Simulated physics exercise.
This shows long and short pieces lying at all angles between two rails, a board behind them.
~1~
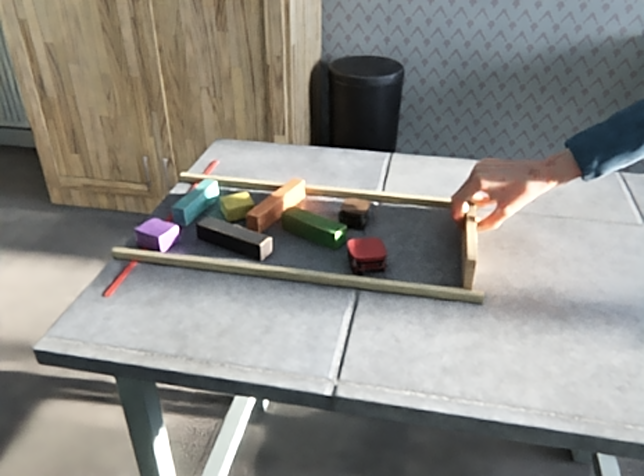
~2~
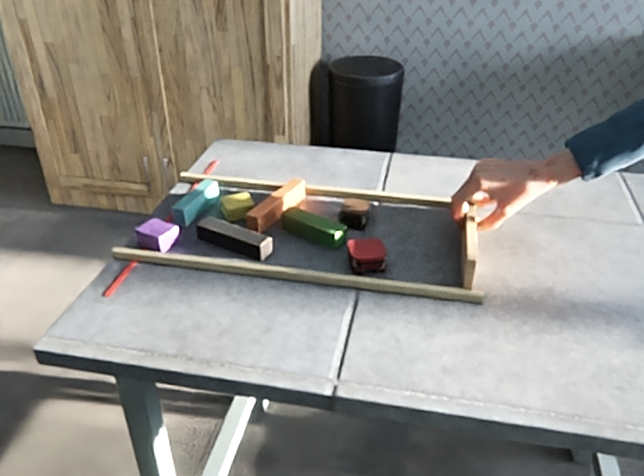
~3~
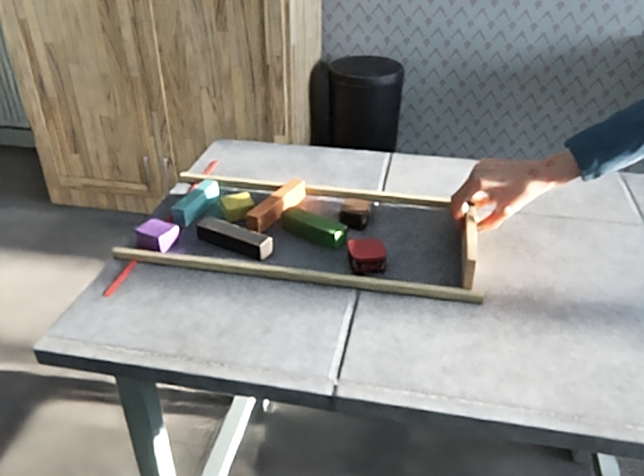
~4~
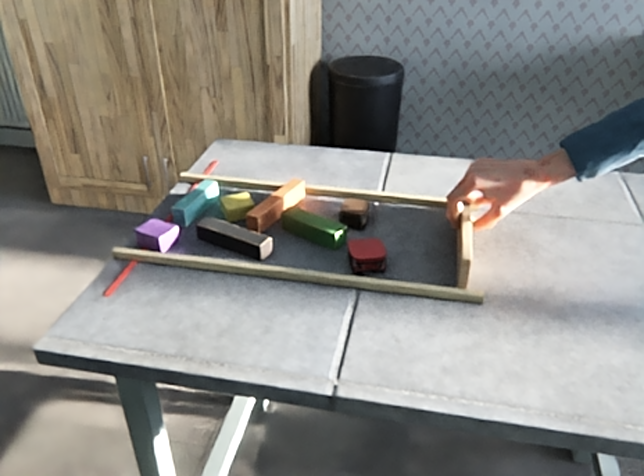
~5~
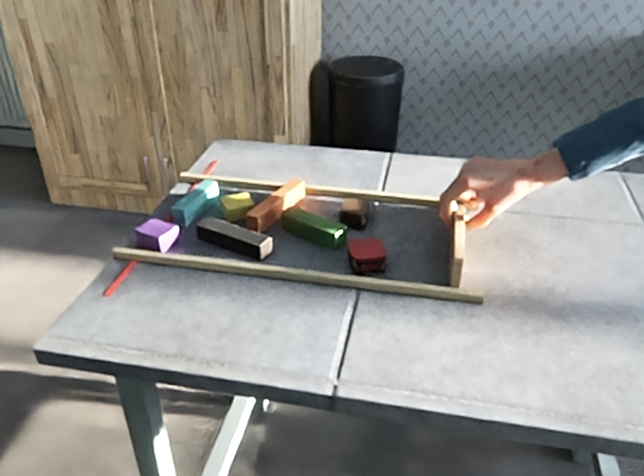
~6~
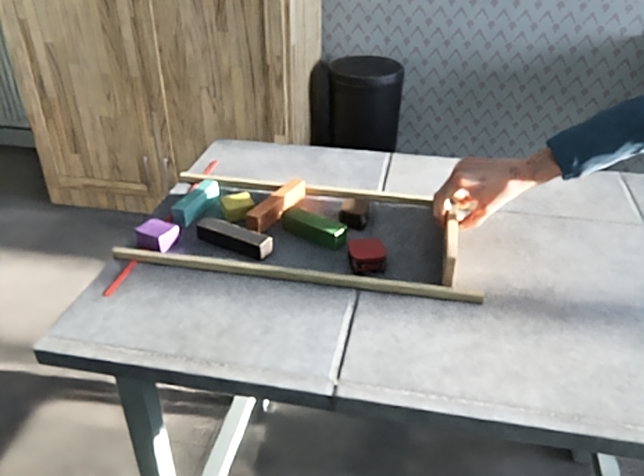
A hand slides a wooden board slightly left between two rails toward scattered, motionless coloured blocks.
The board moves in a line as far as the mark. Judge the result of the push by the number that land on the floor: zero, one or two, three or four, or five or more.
The number that land on the floor is five or more.
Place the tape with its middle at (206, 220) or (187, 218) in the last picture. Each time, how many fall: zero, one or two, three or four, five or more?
In order: Just one or two, then 3 or 4.
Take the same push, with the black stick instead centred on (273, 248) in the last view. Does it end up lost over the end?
In the end it falls away.
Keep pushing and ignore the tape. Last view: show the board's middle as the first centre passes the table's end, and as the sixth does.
I'd say close to (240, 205), and after that close to (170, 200).
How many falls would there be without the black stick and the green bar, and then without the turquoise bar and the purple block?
4, then 3.
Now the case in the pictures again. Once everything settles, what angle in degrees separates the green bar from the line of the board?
I'd estimate about 30 degrees.
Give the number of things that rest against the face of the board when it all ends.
It touches 3.
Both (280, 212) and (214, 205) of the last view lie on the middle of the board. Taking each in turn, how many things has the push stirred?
The counts are 7 and 8.
A little later, none off yet; purple block at rest near (157, 235); turquoise bar at rest near (196, 202); yellow block at rest near (234, 205).
When it is over, the number that fall off is five or more; down, orange bar, black stick, yellow block, turquoise bar and purple block.
